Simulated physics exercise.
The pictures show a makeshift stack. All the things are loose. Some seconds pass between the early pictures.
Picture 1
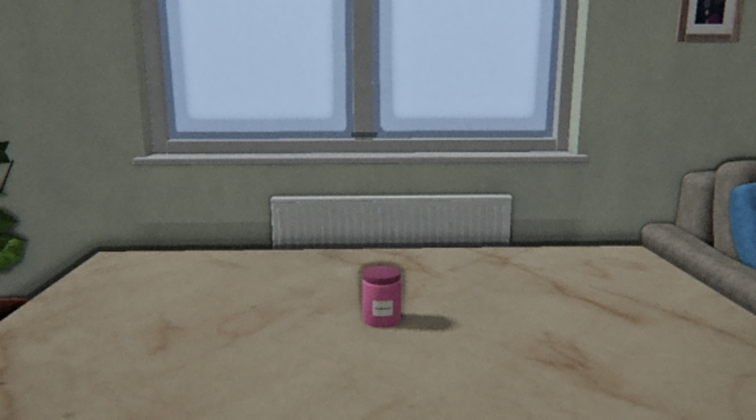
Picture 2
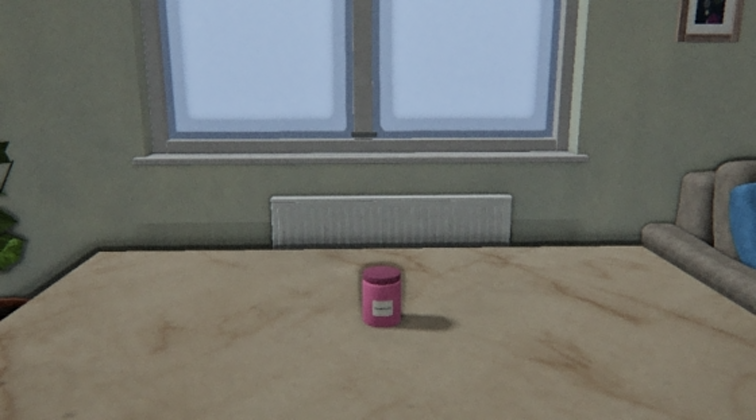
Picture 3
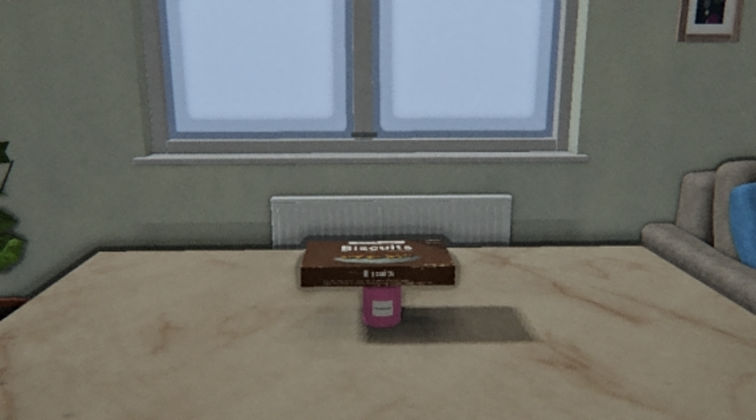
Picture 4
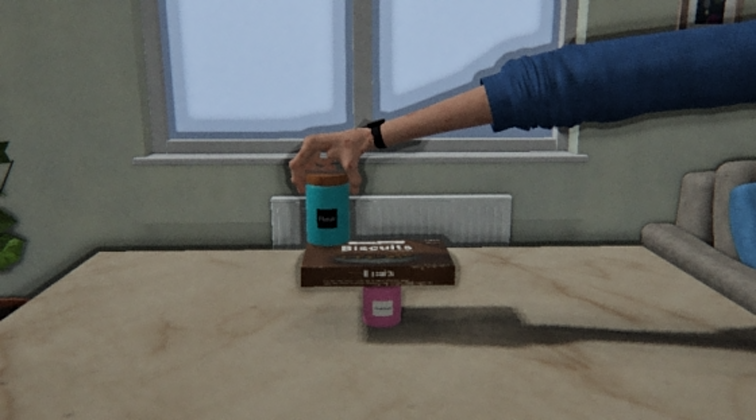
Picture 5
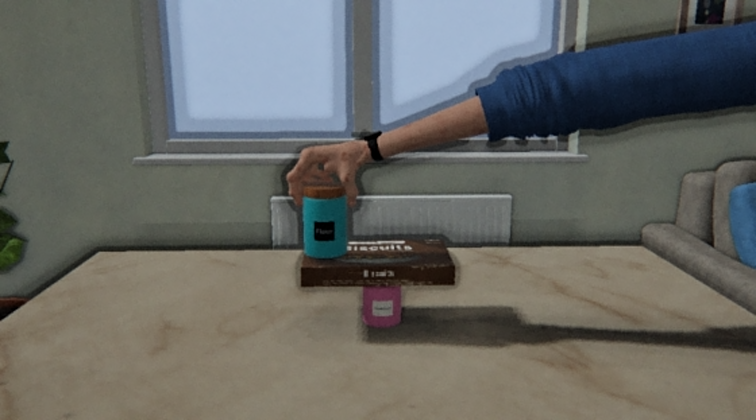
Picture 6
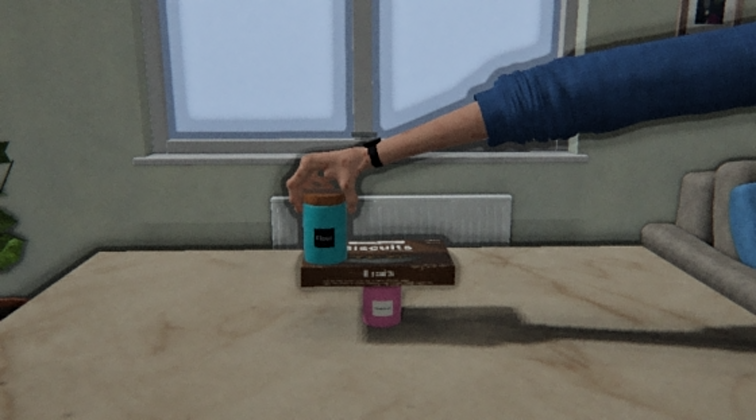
A brown biscuit box appeared on top of a small pink jar on a marble table, and then a hand reached in from the right and lowered a turquoise jar onto the box's left side.
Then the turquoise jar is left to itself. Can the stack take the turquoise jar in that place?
Here the stack gives way.
Then, 0.40 s later than the last frame, turquoise jar now fallen; brown packet tilted by 50°.
Then, 0.70 s later than the last frame, brown packet now fallen.
When it is over, fallen, turquoise jar and brown packet; pink jar as before. The stack loses its balance.
